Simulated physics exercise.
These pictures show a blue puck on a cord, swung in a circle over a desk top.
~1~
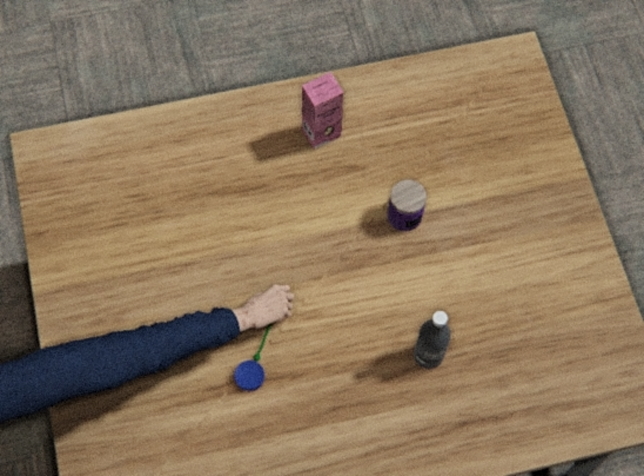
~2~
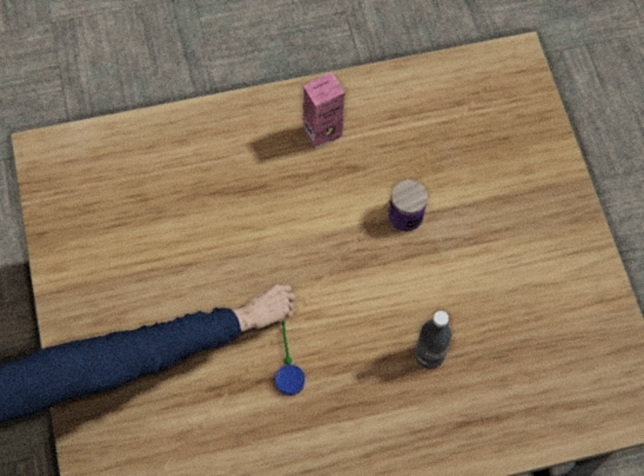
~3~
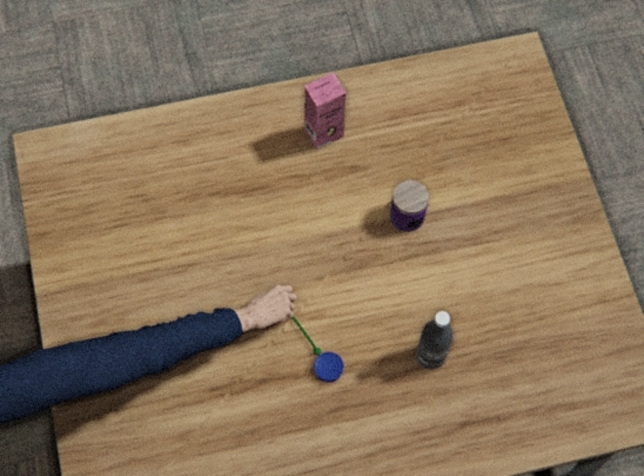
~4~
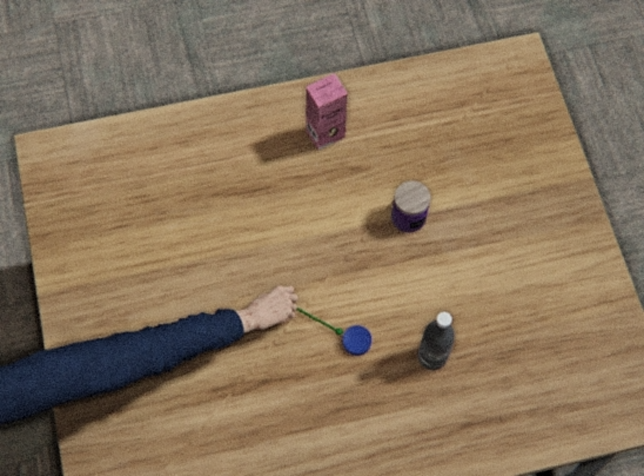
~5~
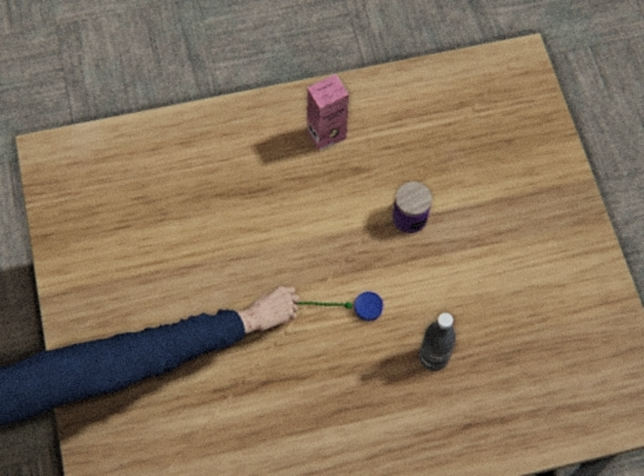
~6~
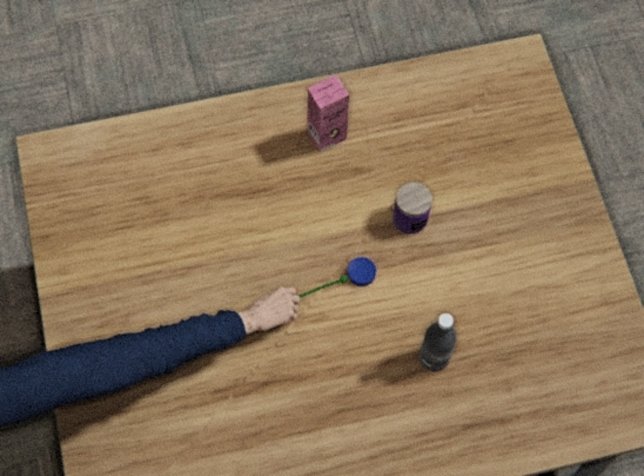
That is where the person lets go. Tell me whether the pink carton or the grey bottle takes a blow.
The pink carton escapes it and the grey bottle stays untouched.
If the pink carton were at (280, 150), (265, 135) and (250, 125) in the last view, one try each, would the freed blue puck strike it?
First place: Is bumped; second place: Is struck; third place: Takes a knock.
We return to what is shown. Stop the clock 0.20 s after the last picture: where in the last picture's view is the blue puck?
By then it is at (271, 148).
Then, 0.08 s later than the last view, puck near (322, 216).
Then, 0.20 s later than the last view, puck near (271, 148).
Finally, puck off the table. The pink carton stays untouched and the grey bottle remains clear.
